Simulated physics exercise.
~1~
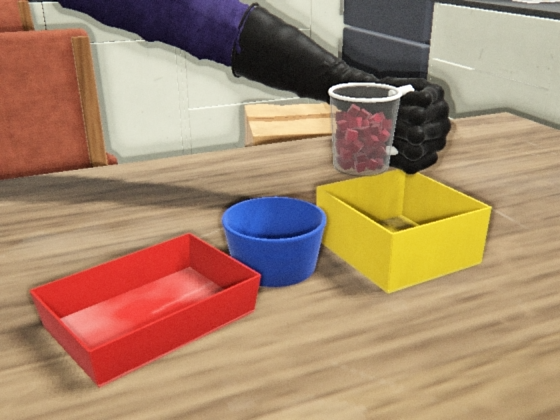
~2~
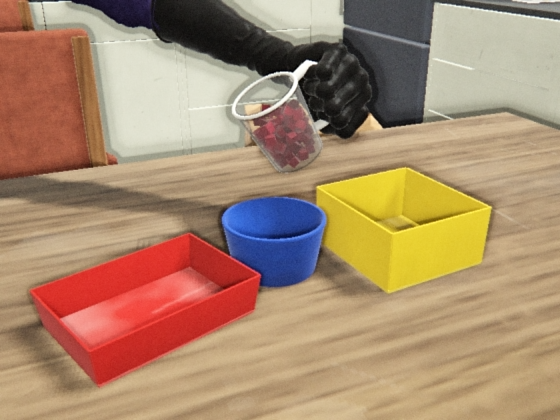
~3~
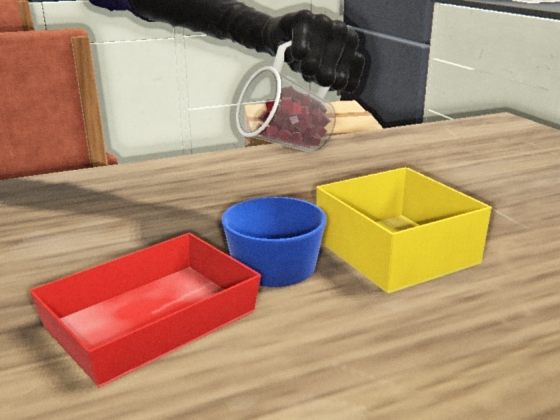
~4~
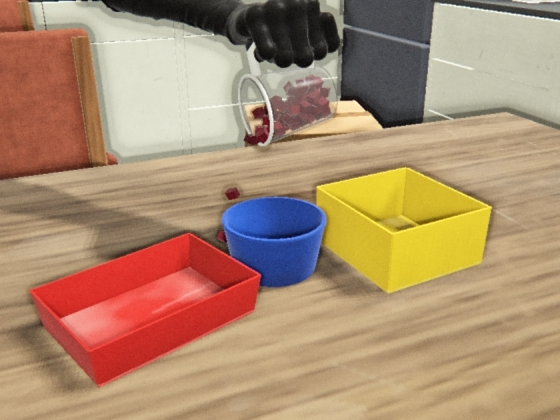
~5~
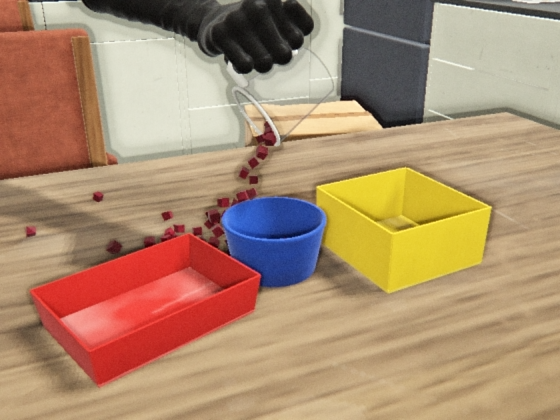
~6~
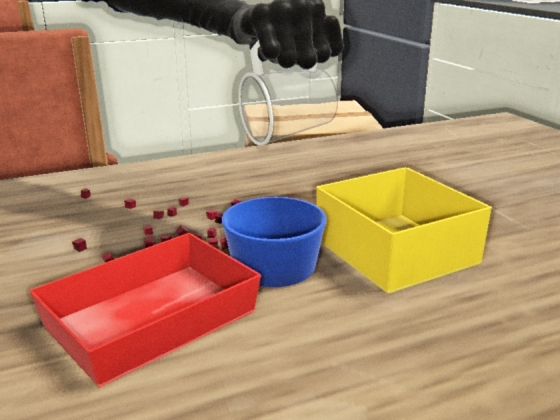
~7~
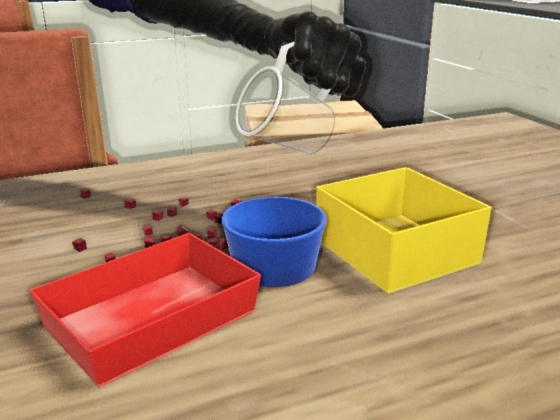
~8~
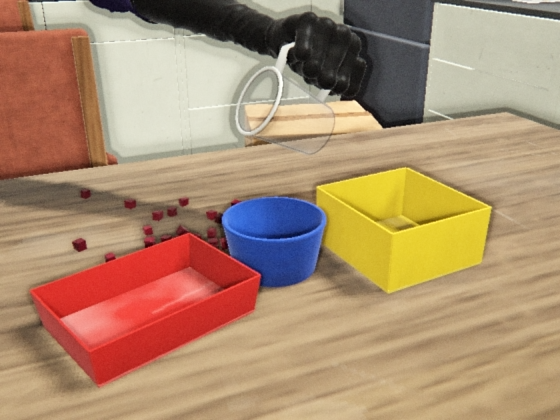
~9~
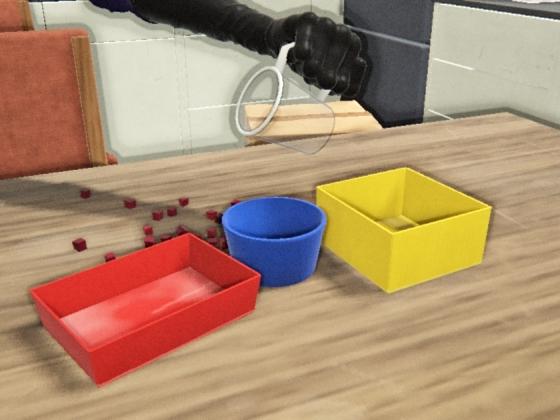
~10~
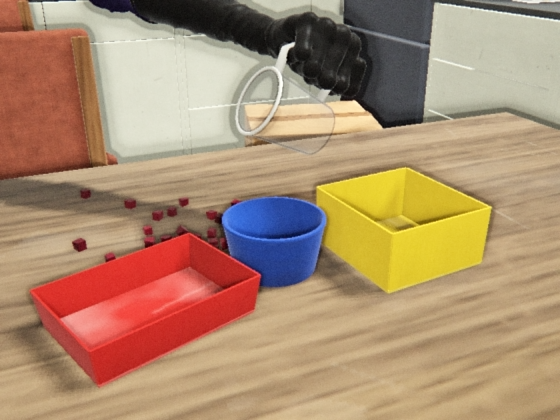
A black-gloved hand with a purple sleeve holds a clear cup of dark red beetroot cubes above a wooden table, seen from slightly above by a still camera. A shallow red tin sits at the left, a round blue dish in the middle and a square yellow tin at the right. The hand moves the cup left and tips it until the cubes tumble out. Most land on the table behind the red tin and blue dish, scattering leftward. The hand then turns the emptied cup partway back and holds it still, leaving the cubes strewn across the wood and the red and yellow tins empty.
